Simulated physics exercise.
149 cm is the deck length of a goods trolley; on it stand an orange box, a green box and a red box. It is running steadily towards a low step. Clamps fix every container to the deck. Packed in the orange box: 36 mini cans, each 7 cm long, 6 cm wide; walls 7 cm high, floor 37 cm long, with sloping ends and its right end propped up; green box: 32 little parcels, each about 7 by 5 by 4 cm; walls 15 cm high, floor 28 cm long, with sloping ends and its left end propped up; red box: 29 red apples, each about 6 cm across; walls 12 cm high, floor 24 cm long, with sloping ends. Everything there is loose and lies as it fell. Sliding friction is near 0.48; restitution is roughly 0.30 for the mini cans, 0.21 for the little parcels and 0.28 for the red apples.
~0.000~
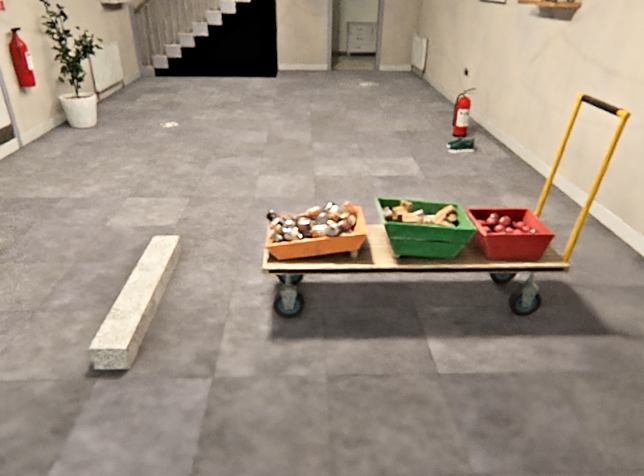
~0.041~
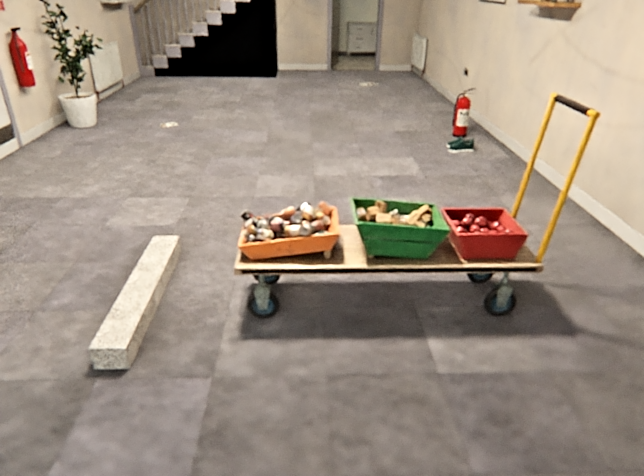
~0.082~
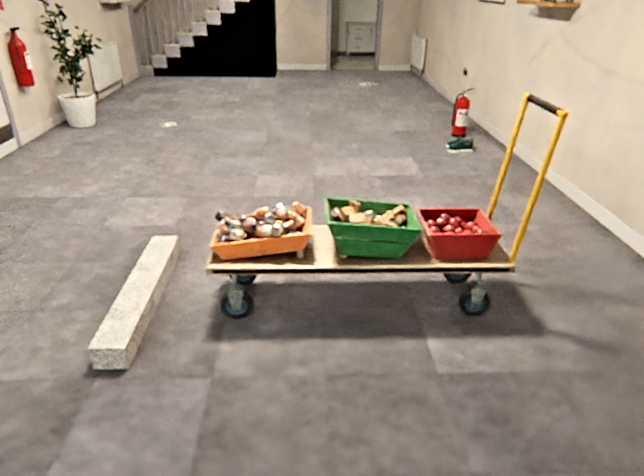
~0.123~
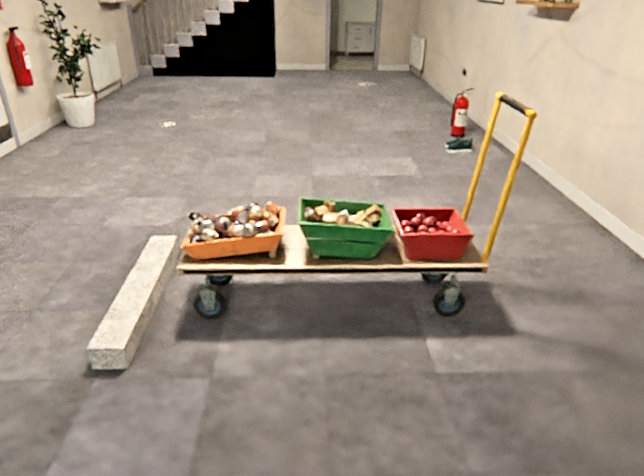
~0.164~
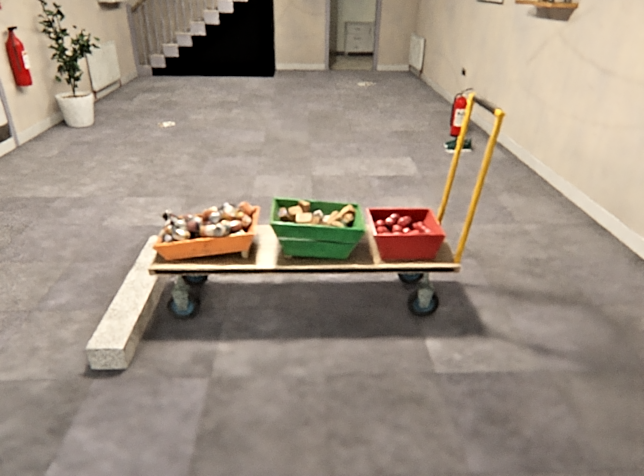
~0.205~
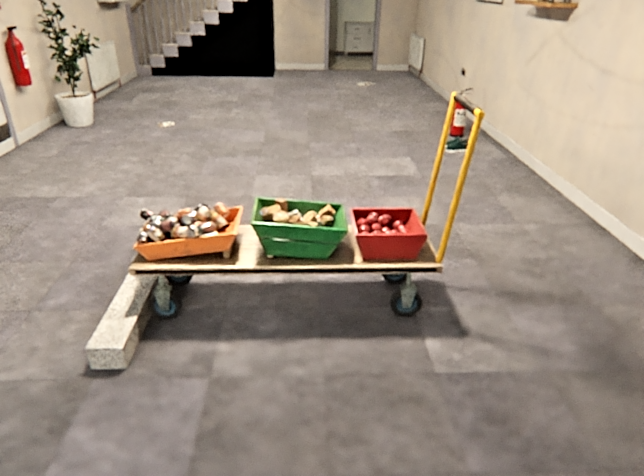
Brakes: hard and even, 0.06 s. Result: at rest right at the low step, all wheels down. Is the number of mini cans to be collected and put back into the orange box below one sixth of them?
No, more than a sixth.
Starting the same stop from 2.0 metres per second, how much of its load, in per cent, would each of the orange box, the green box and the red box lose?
Then the orange box sheds 40 per cent of its load, the green box 0 per cent, and the red box 0 per cent.
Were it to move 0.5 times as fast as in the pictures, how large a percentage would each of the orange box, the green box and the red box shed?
Orange box 20, green box 0, red box 0 per cent.
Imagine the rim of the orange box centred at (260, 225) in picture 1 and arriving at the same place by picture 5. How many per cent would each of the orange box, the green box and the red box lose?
Orange box 20, green box 0, red box 0 per cent.
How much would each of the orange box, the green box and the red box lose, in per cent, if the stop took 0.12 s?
You'd end up with orange box at 60 %, green box at 0 % and red box at 0 %.
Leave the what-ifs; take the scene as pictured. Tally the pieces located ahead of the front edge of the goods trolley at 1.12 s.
I count about 20 pieces out front at that moment.
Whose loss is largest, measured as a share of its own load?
The orange box is the one.
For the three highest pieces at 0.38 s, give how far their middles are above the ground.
I'd say near 66 cm.
After 0.26 s, orange box 32 in, 4 out, green box 32 in, 0 out and red box 29 in, 0 out.
After 0.38 s, orange box 17 in, 19 out, green box 32 in, 0 out and red box 28 in, 1 out.
After 0.61 s, orange box 15 in, 21 out, green box 32 in, 0 out and red box 28 in, 1 out.
Outcome (at 1.12 s), orange box 15 in, 21 out, green box 32 in, 0 out and red box 27 in, 2 out. Asked share, 21 of 36, 58 per cent.
